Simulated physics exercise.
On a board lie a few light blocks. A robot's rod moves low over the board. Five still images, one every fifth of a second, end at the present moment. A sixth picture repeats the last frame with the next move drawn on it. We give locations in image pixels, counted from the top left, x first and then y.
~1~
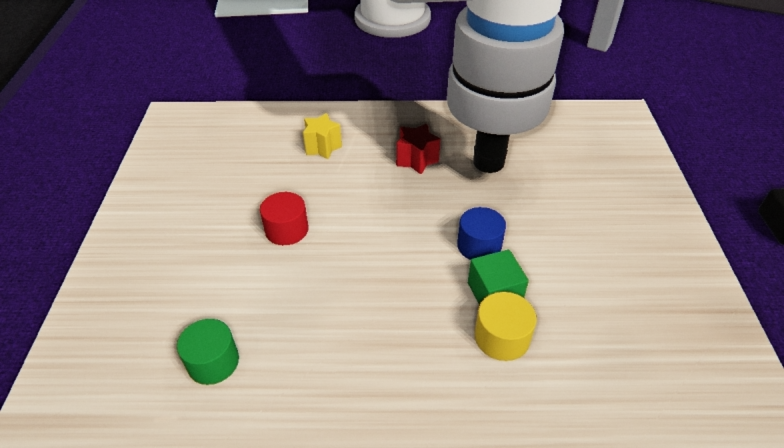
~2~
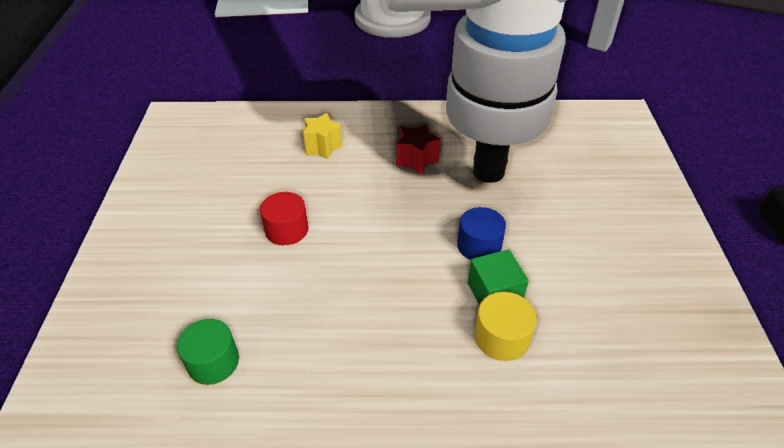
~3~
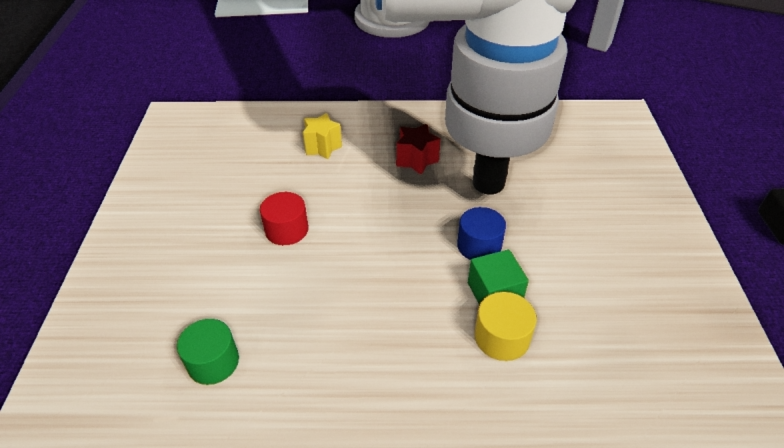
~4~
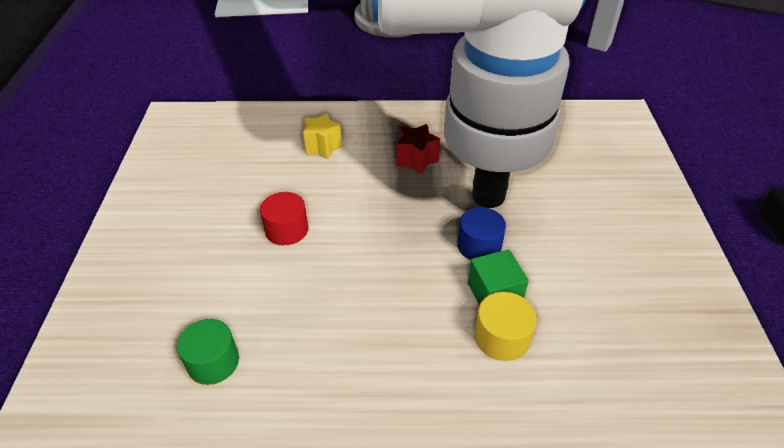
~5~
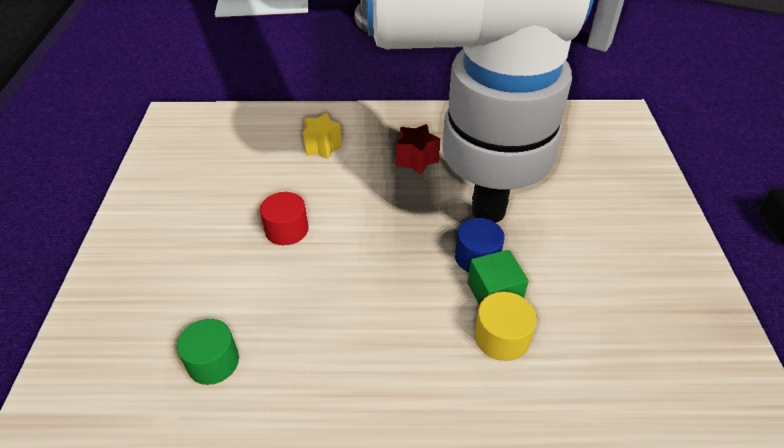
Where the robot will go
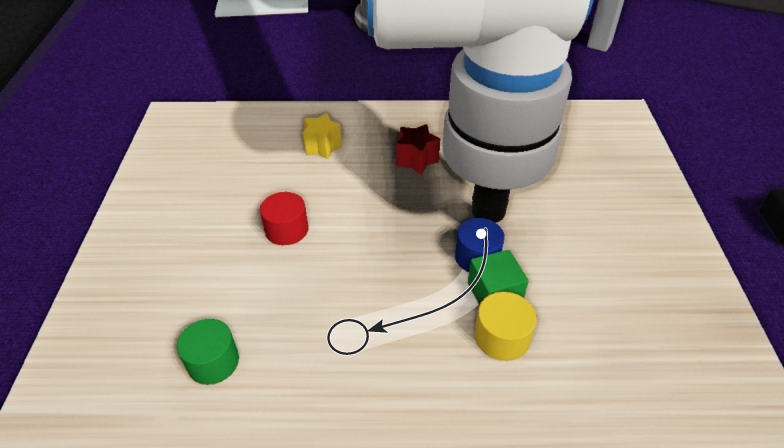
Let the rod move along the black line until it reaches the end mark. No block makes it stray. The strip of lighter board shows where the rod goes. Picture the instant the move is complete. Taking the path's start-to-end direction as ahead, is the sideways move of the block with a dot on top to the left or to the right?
Gets pushed left.
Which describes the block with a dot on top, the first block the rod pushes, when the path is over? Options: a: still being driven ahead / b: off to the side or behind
My pick is b.
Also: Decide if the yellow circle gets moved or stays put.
Gets moved.
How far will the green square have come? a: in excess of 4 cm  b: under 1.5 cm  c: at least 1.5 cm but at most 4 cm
The correct letter is a.
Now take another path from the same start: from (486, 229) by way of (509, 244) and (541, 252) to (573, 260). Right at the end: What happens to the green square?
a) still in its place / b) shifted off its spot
My pick is b.
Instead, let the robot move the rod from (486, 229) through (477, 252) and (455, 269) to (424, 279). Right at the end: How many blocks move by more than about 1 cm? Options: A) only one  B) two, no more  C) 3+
That would be C.
The line goes from (486, 229) through (477, 280) and (421, 315) to (348, 337); the dot is on the blue circle.
On the path given first. One third of the way, rod at (478, 265); blue circle at (457, 286); green square at (482, 324), turned 20° anticlockwise; yellow circle at (520, 363).
Two thirds of the way, rod at (422, 300); blue circle at (402, 328); green square at (482, 326), turned 20° anticlockwise; yellow circle at (521, 364).
At the end, rod at (346, 321); blue circle at (373, 350); green square at (482, 326), turned 20° anticlockwise; yellow circle at (521, 364).
